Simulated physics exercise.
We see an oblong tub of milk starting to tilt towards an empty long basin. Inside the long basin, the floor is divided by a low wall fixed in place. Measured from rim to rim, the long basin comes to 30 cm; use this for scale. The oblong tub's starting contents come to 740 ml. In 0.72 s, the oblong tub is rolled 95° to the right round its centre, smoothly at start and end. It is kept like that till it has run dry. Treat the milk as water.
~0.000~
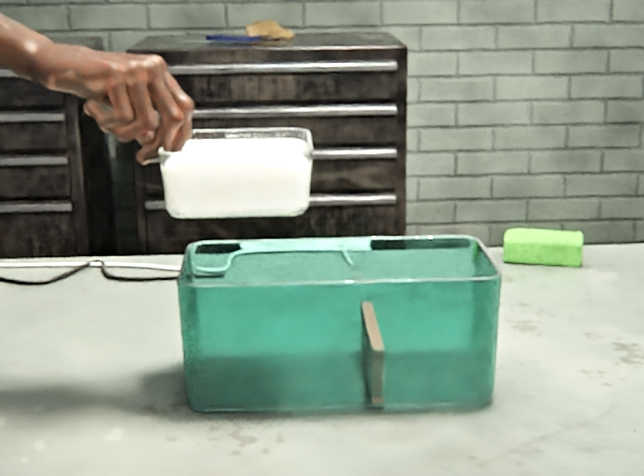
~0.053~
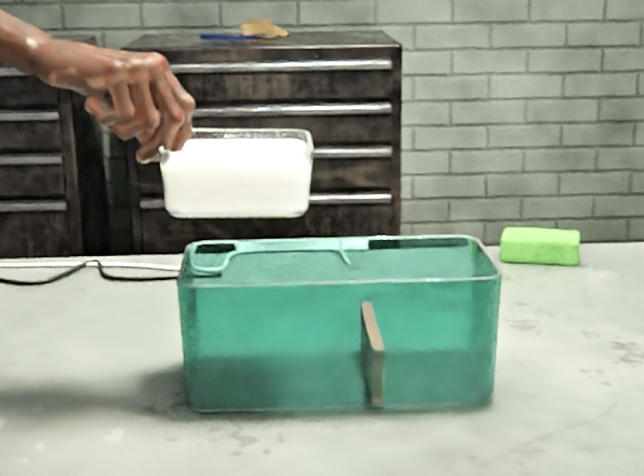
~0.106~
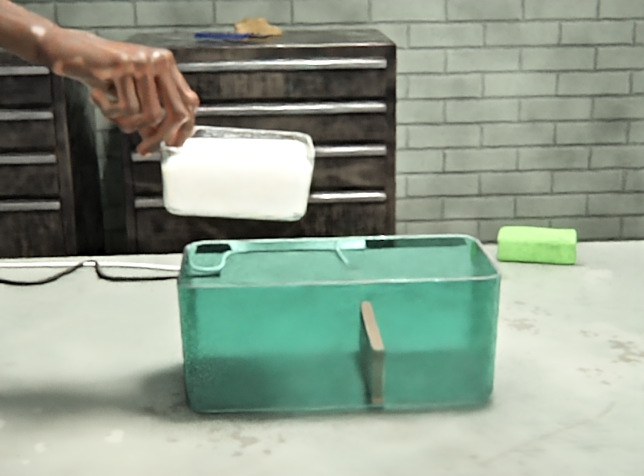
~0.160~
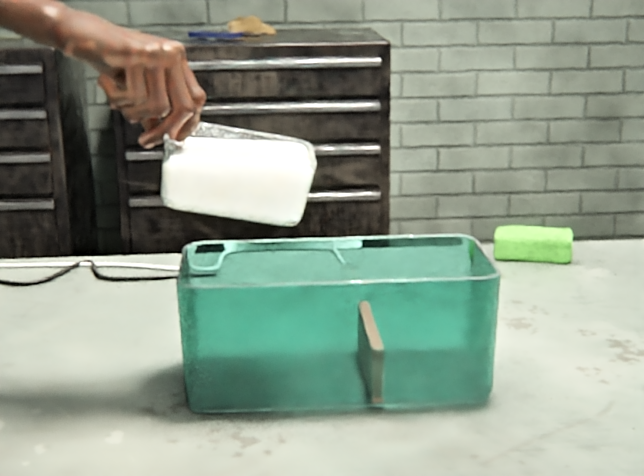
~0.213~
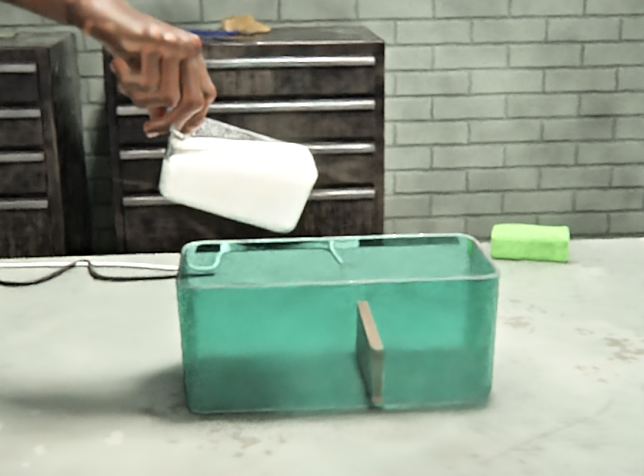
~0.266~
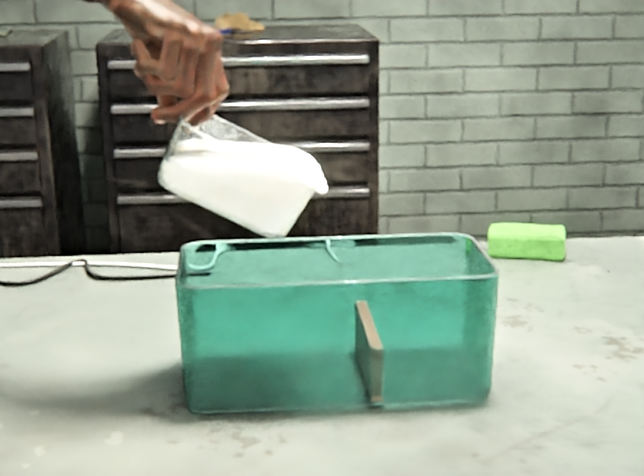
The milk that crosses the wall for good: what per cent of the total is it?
It is about 42 per cent of the total.
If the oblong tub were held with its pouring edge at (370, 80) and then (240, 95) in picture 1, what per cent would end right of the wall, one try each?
Respectively 80 and 5 %.
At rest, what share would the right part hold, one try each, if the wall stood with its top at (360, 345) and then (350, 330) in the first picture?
First try about 55 %, second try about 65 %.
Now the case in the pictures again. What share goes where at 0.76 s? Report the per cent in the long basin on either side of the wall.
About 46 % left, 42 % right.
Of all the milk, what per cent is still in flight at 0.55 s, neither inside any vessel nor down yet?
I'd say close to 28 per cent.
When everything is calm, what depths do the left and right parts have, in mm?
Left 16 mm, right 20 mm.
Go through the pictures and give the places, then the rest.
It leans 0°; its right rim is at (309, 141); the milk meets the walls at (169, 151) and (307, 148); the long basin's rim runs from (183, 265) to (489, 257); the wall's top is at (372, 325), in the first frame.
It leans 1°; its right rim is at (310, 143); the milk meets the walls at (169, 151) and (306, 150), in the second frame.
It leans 5°; its right rim is at (311, 148); the milk meets the walls at (169, 149) and (307, 151), in the third frame.
It leans 11°; its right rim is at (312, 156); the milk meets the walls at (170, 150) and (309, 153), in the fourth frame.
It leans 19°; its right rim is at (313, 166); the milk meets the walls at (170, 150) and (313, 159); 2 per cent is over the edge, in the fifth frame.
It leans 29°; its right rim is at (311, 178); the milk meets the walls at (167, 151) and (309, 167); 7 per cent is over the edge, in the sixth frame.
Then, 0.55 s in, the tilt is 83° and 20 per cent is still to pour, 20 is left of the wall and 31 right of it.
Then, 0.76 s in, the tilt is 95° and 5 per cent is still to pour, 46 is left of the wall and 42 right of it.
Then, 0.98 s in, the tilt is 95° and 1 per cent is still to pour, 52 is left of the wall and 42 right of it.
Then, 1.22 s in, the tilt is 95° and 0 per cent is still to pour, 54 is left of the wall and 42 right of it.
Finally, 54 per cent lies left of the wall, 42 right of it and 4 outside.
